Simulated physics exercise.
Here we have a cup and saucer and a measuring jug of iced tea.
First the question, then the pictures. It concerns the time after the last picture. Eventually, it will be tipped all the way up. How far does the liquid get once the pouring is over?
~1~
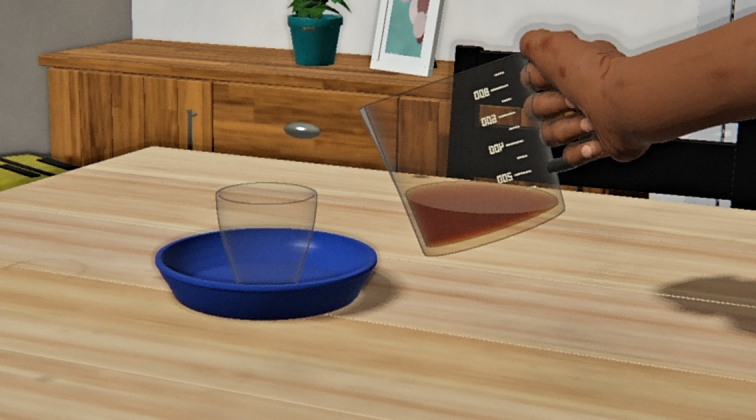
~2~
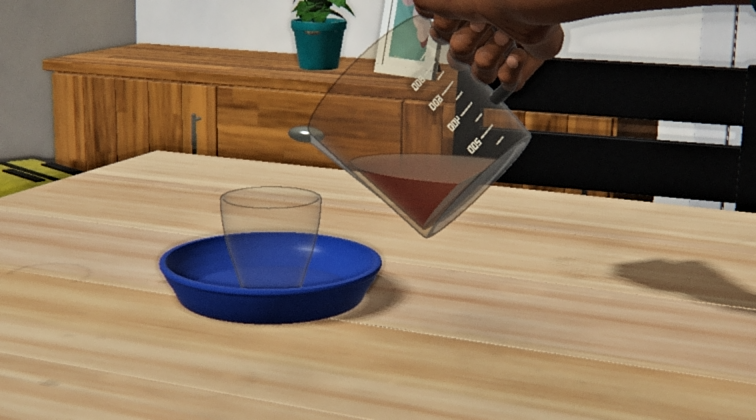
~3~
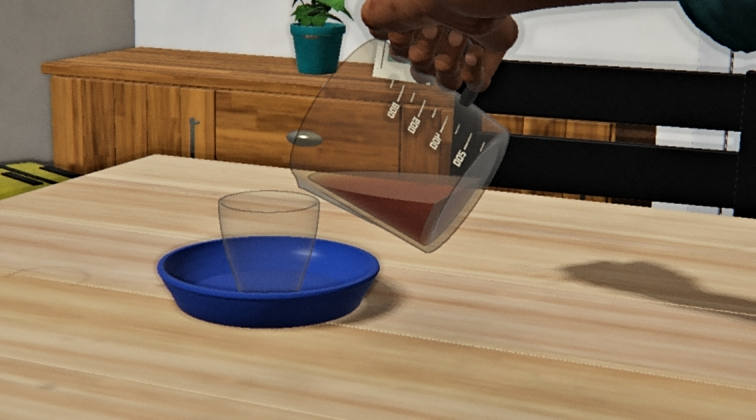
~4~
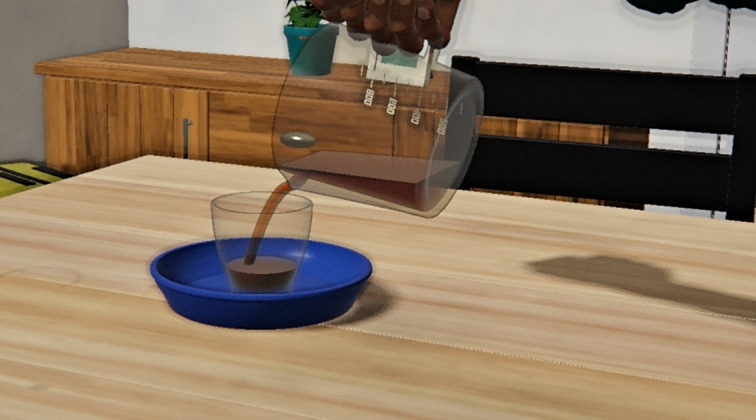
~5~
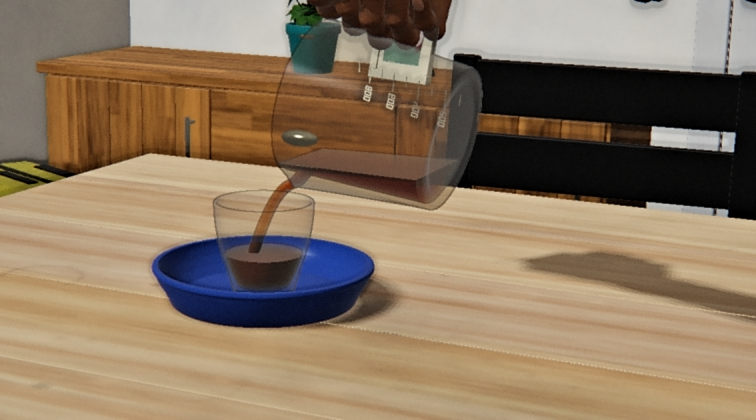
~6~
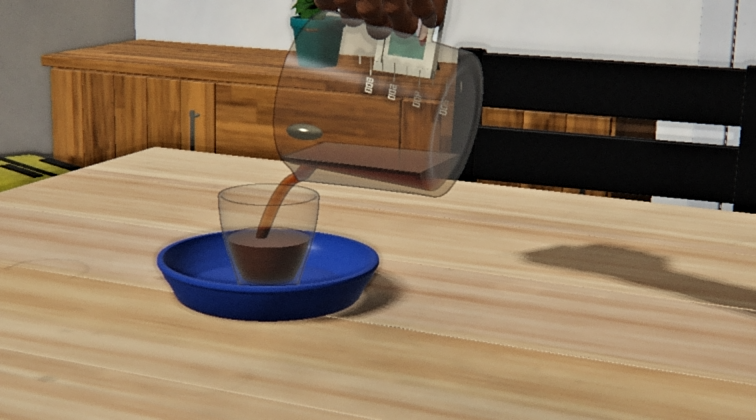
It stays within the cup.
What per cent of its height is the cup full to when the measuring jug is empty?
About 80 per cent.
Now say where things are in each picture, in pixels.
The measuring jug is on its way; measuring jug (467, 151) tipped 20° with all of its load; cup (267, 234) empty; saucer (213, 291) dry, in the first frame.
The iced tea nears the lip; measuring jug (420, 128) tipped 50° with all of its load; cup (271, 238) empty, in the second frame.
The iced tea nears the lip; measuring jug (400, 148) tipped 65° with all of its load; cup (269, 242) empty, in the third frame.
Pouring; measuring jug (377, 123) tipped 75° with about three quarters of its load; cup about a quarter full, surface at (262, 266), in the fourth frame.
Pouring; measuring jug (377, 117) tipped 80° with about two thirds of its load; cup (264, 242) about a third full, in the fifth frame.
Pouring; measuring jug (378, 107) tipped 80° with about half of its load; cup about half full, surface at (269, 238); saucer (215, 292) dry, in the sixth frame.
A moment on, the cup is about two thirds full; the saucer is dry.
Further on, the cup is about three quarters full; the saucer is dry.
When it is over, the cup is about three quarters full; the saucer is dry.
